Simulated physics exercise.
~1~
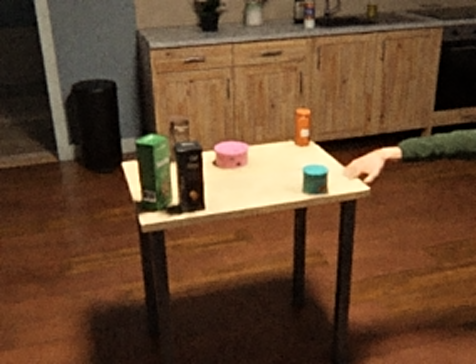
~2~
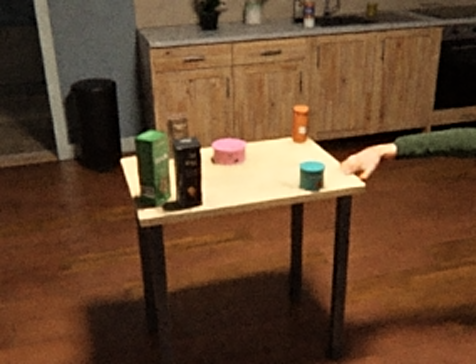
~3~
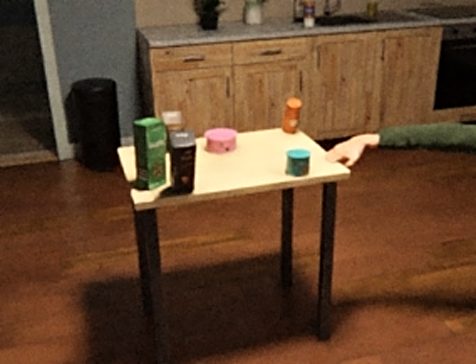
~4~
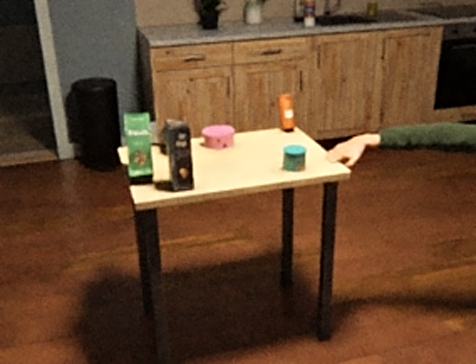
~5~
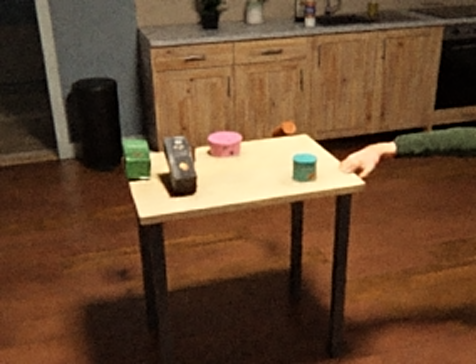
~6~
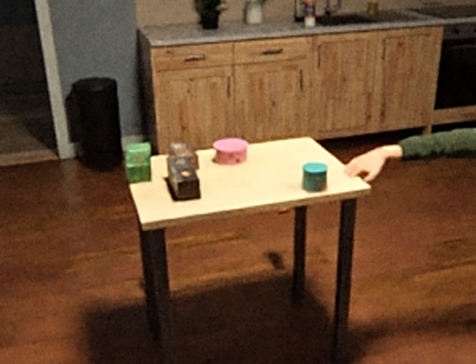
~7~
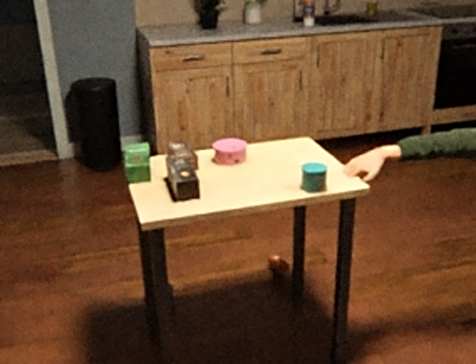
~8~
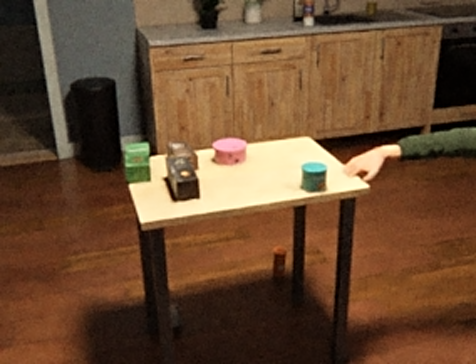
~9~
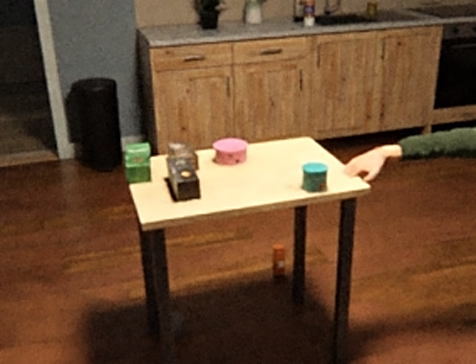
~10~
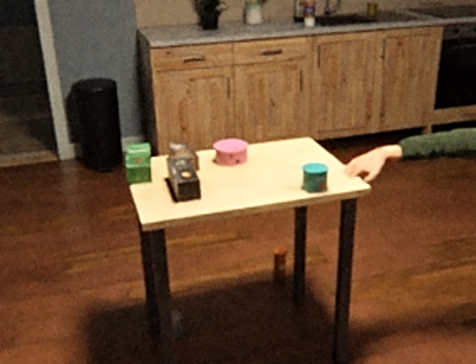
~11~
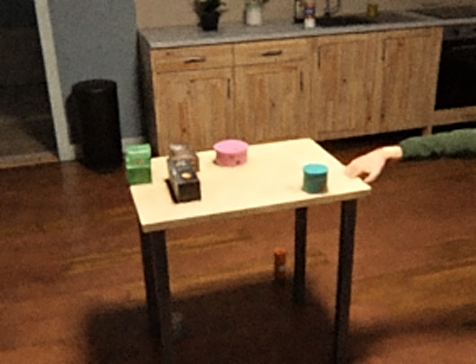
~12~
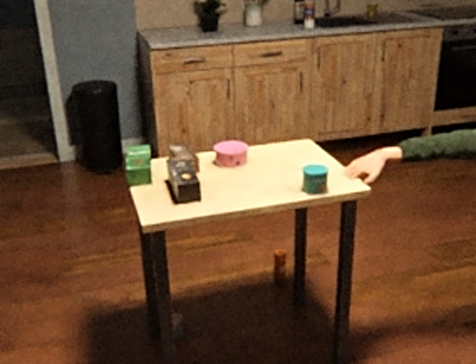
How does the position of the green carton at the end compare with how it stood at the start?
At the start the green carton stands upright on the table, and by the end it is lying on its side there.
